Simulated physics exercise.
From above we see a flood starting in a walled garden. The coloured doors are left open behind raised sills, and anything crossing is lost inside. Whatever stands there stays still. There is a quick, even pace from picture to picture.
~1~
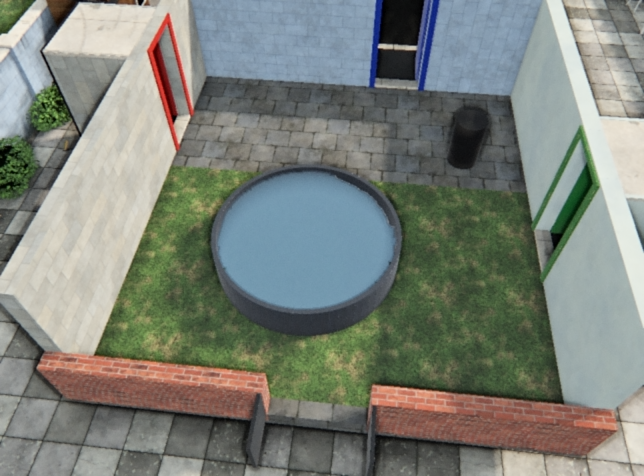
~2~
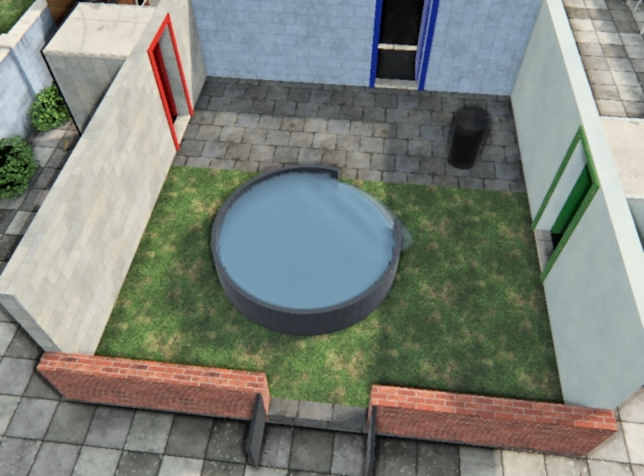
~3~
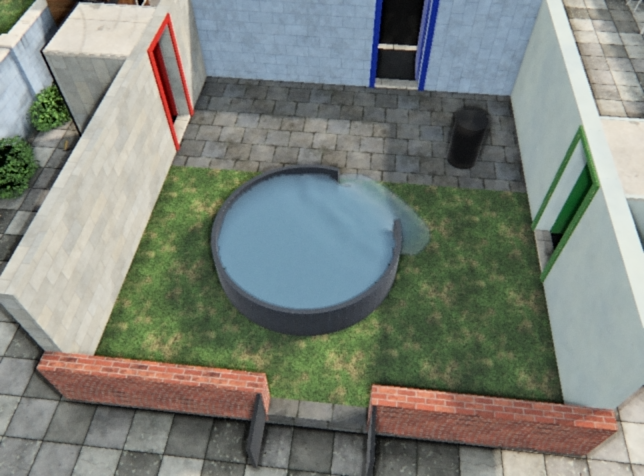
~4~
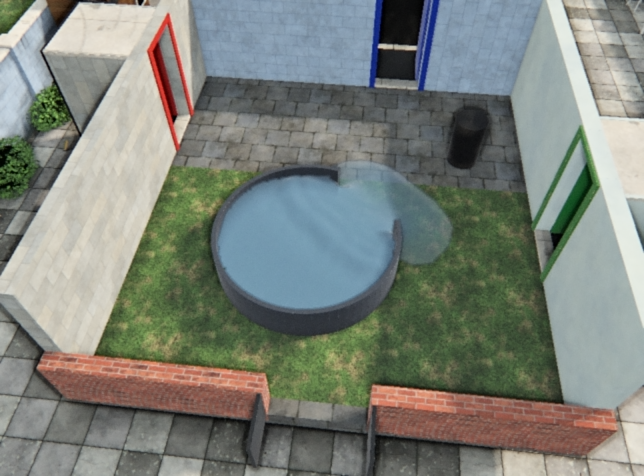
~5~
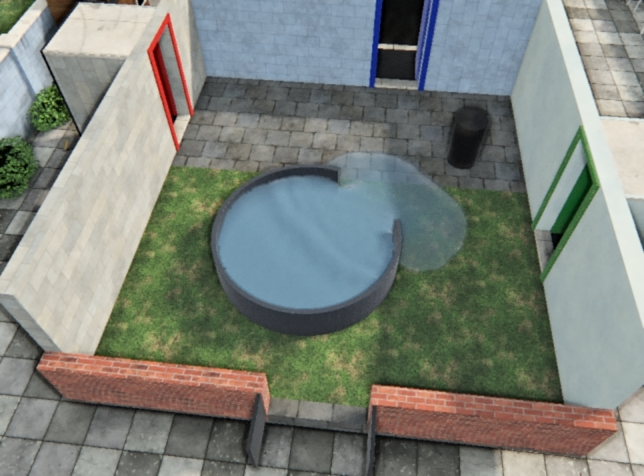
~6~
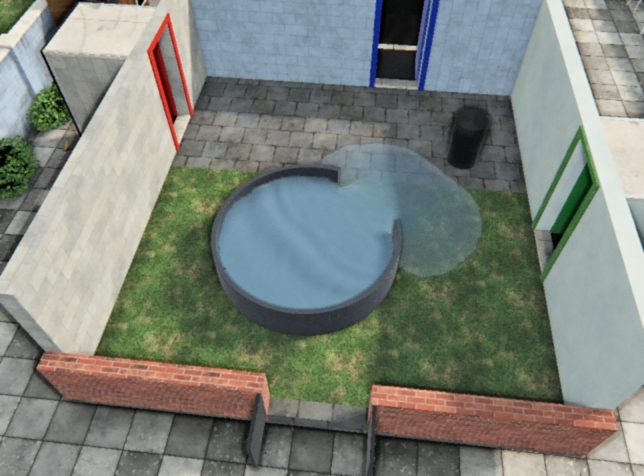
A round pool stood full and still on the grass of a walled garden, then a gap opened in its far right rim and water poured out, spreading across the lawn and paving.
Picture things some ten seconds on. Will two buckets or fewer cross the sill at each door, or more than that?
One by one: The green door will break the limit; the red door will break the limit; the blue door will break the limit.
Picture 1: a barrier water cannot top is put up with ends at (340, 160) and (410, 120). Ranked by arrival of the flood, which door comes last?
The last is the red one.
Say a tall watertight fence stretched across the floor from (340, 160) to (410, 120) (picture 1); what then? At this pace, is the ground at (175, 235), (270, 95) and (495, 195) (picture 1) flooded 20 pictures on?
The first spot is untouched, the second untouched, the third swamped.
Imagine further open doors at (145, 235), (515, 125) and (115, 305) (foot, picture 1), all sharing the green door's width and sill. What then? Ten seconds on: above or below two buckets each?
One after the other: Takes less, floods, keeps below it.
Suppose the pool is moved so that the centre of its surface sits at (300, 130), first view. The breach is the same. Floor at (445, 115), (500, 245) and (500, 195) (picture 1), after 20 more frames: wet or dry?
My reading is hit by the flood first, hit by the flood next and hit by the flood last.
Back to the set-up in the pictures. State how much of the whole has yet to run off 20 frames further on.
Result: Close to 96 %.
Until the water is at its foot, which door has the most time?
From what the pictures show, it's the door marked red.
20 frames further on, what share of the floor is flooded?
The answer is around 45 per cent.
A moment on, water covers 25 % of the floor; the green door not reached, the red door not reached, the blue door not reached.
Next, water covers 40 % of the floor; the green door wet at the sill, nothing in, the red door not reached, the blue door under two buckets in.
Then, water covers 45 % of the floor; the green door over two buckets in, the red door not reached, the blue door far over two buckets in.
Later, water covers 65 % of the floor; the green door over two buckets in, the red door not reached, the blue door far over two buckets in.
In the end, water covers 90 % of the floor; the green door far over two buckets in, the red door over two buckets in, the blue door far over two buckets in.
